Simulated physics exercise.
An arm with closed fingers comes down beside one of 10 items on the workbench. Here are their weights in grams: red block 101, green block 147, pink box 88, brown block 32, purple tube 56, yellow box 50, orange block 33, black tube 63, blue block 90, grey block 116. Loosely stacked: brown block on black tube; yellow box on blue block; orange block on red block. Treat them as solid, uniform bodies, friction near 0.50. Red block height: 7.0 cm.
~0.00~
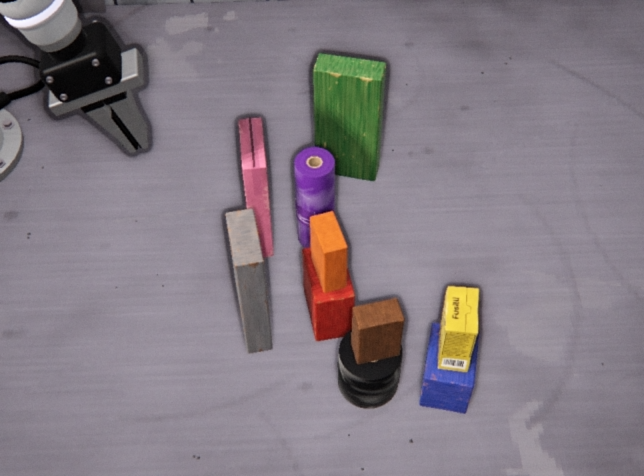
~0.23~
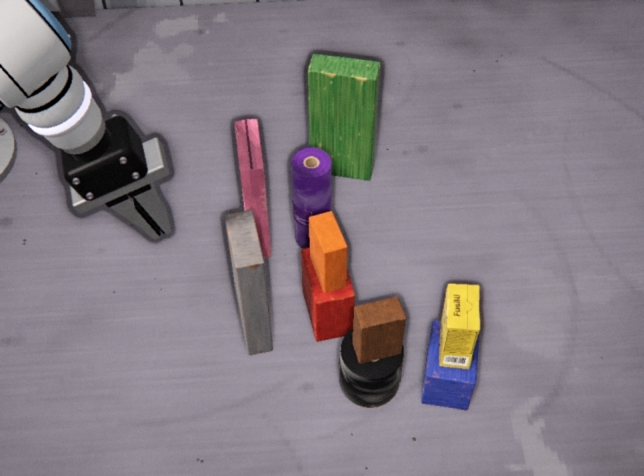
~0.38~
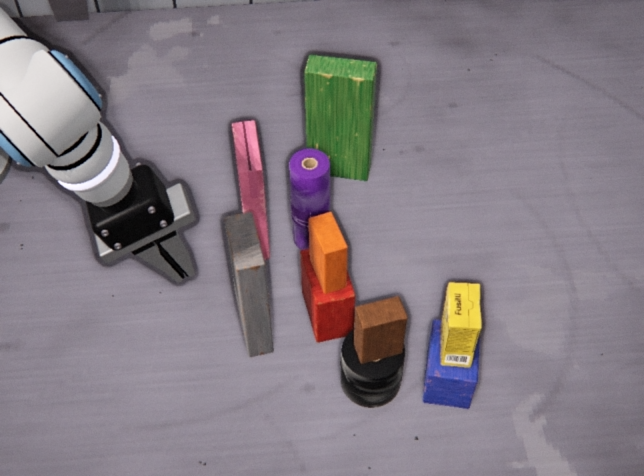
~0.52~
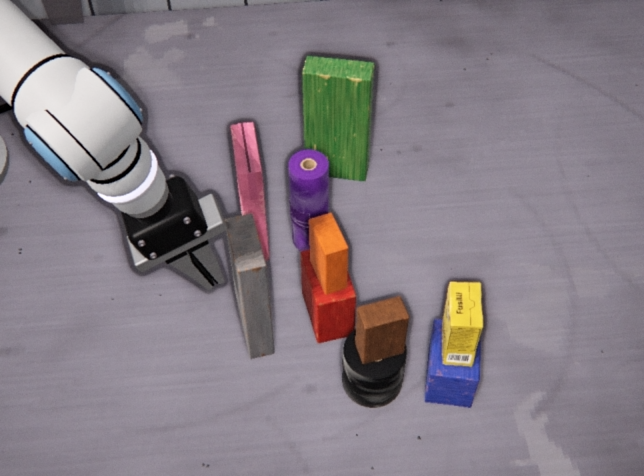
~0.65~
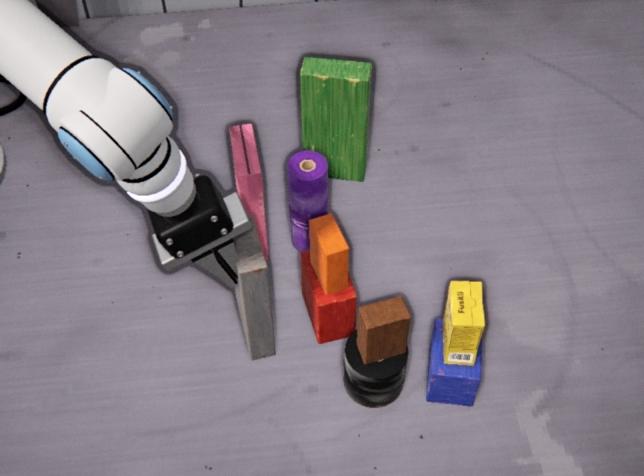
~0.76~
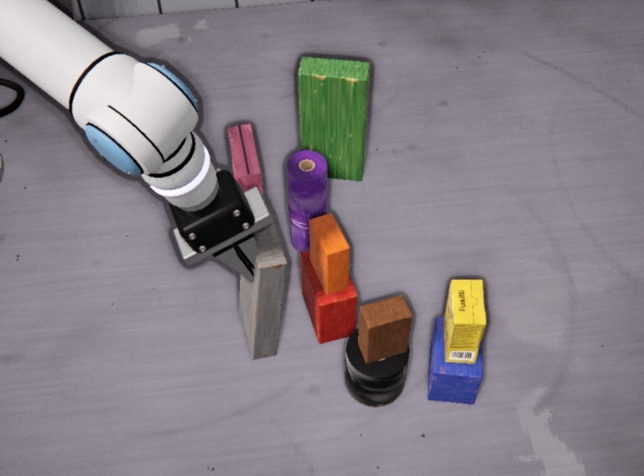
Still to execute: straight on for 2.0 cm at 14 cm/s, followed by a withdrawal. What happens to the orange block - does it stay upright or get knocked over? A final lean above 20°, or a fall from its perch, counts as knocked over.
The orange block gets knocked over.
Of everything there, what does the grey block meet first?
First hit: The orange block.
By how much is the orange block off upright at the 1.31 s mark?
Roughly 100 degrees.
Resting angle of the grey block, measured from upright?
It settles near 30° away from upright.
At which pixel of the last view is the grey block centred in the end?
Near (293, 285).
After 1.01 s, orange block and grey block touch at 0.93 s; leaning grey block 26°, orange block 17°.
After 1.31 s, red block and grey block touch at 1.04 s; leaning orange block 97°, grey block 32°.
After 1.76 s, leaning orange block 90°, grey block 32°.
At rest, past 20° or fallen, grey block and orange block. Standing, pink box, red block, black tube, purple tube, green block, blue block, brown block and yellow box.
